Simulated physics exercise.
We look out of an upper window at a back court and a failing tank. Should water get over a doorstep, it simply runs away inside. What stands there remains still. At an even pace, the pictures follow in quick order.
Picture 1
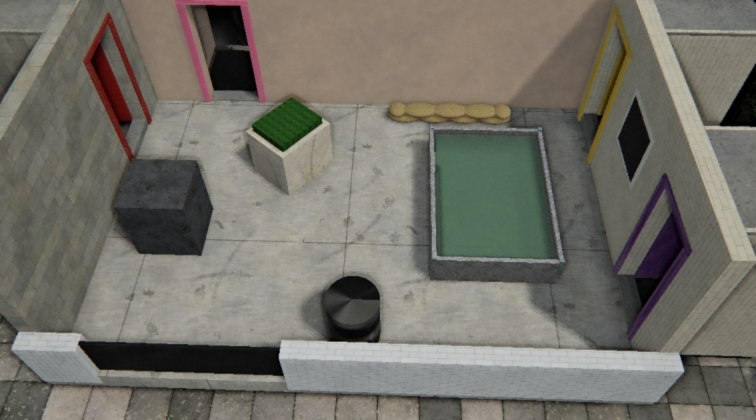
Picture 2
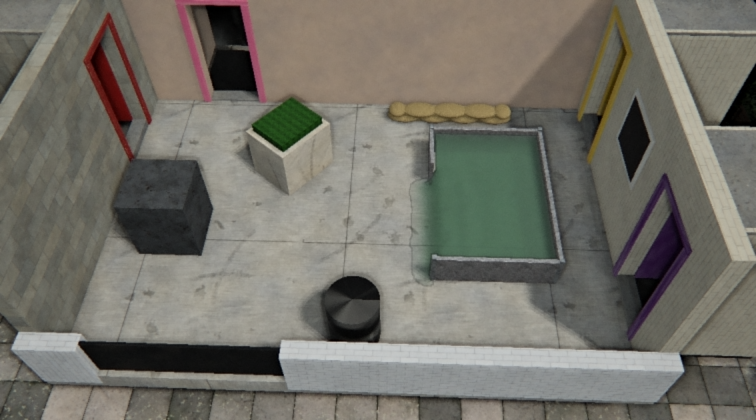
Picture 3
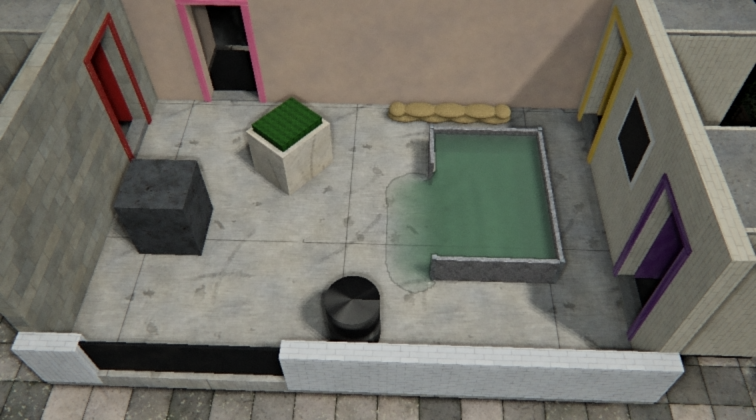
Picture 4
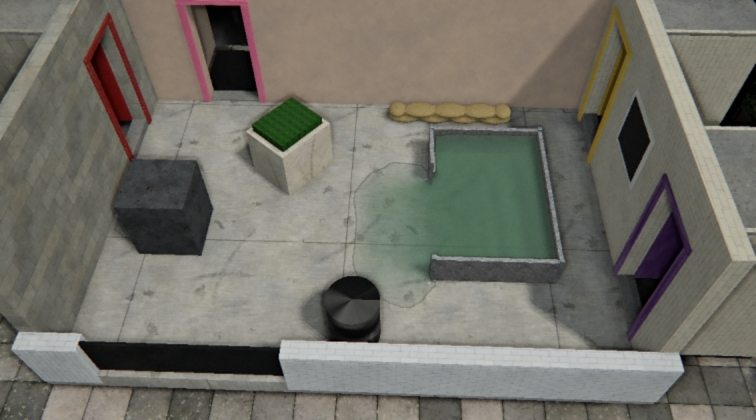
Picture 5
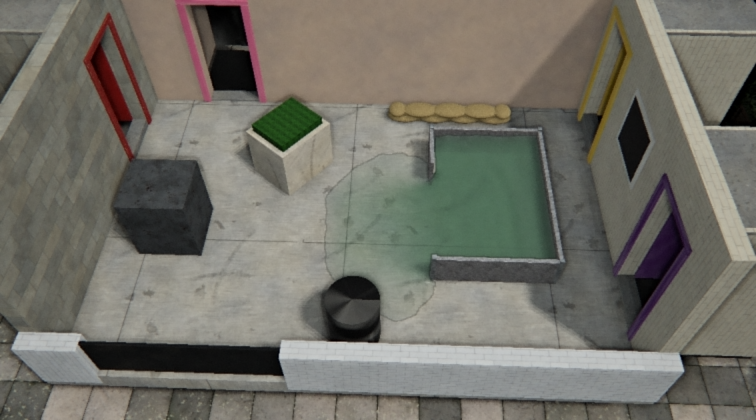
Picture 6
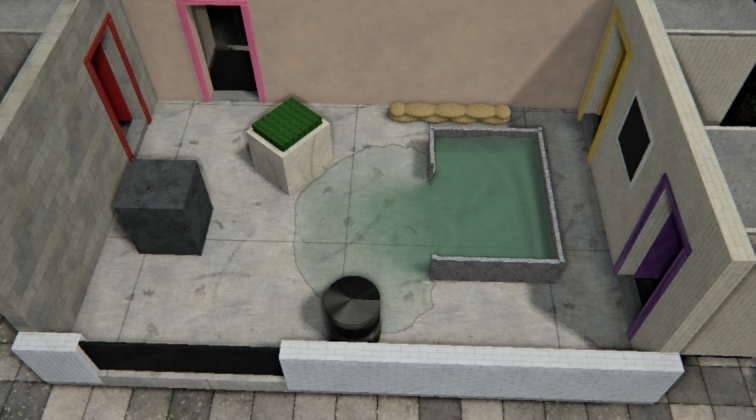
Green water pours through the opened left side of a grey-walled tank and spreads leftward across the pale paved floor of a walled court, seen from high above. Around it stand a dark block, a pale planter topped with green, a black barrel, tan sacks, and red, pink, yellow and purple doorways. The thin, rounded sheet widens steadily, reaching around the barrel and near the planter, while the view stays still.
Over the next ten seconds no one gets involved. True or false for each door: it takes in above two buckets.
The pink door, true; the red door, false; the purple door, false; the yellow door, false.
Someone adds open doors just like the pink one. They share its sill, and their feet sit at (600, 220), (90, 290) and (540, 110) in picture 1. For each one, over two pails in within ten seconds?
Note: Door one undershoots; door two overshoots; door three undershoots.
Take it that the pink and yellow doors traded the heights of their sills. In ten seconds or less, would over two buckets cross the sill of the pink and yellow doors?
Result - pink door: Misses the threshold; yellow door: Misses the threshold.
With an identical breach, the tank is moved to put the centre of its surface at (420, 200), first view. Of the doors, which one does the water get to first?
I'd go with the red door.
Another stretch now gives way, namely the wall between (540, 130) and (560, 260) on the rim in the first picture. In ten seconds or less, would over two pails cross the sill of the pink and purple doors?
Put simply, the pink door falls below the limit; the purple door overflows.
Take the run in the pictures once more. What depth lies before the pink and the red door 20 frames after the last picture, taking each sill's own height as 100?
I'd say around 50 and 50 in a hundred.
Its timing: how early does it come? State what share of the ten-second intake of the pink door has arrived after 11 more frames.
Close to 0 percent.
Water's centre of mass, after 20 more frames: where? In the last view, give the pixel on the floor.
My pick is pixel (324, 239).
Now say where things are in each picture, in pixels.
Still water in the water tank at (491, 192), in the first frame.
Water pours out at (434, 223) and has run to (421, 182), in the second frame.
The front is at (409, 286), out from the gap at (434, 224), in the third frame.
The front is at (377, 176), out from the gap at (433, 224), in the fourth frame.
Water pours out at (433, 224) and has run to (335, 194), in the fifth frame.
The front is at (305, 196), out from the gap at (434, 224), in the sixth frame.
A moment on, water covers 30 % of the floor; the pink door not reached, the red door not reached, the purple door not reached, the yellow door not reached.
Next, water covers 45 % of the floor; the pink door not reached, the red door not reached, the purple door not reached, the yellow door not reached.
Then, water covers 60 % of the floor; the pink door wet at the sill, nothing in, the red door wet at the sill, nothing in, the purple door not reached, the yellow door not reached.
Later, water covers 70 % of the floor; the pink door under two buckets in, the red door wet at the sill, nothing in, the purple door not reached, the yellow door not reached.
In the end, water covers 90 % of the floor; the pink door far over two buckets in, the red door wet at the sill, nothing in, the purple door wet at the sill, nothing in, the yellow door wet at the sill, nothing in.
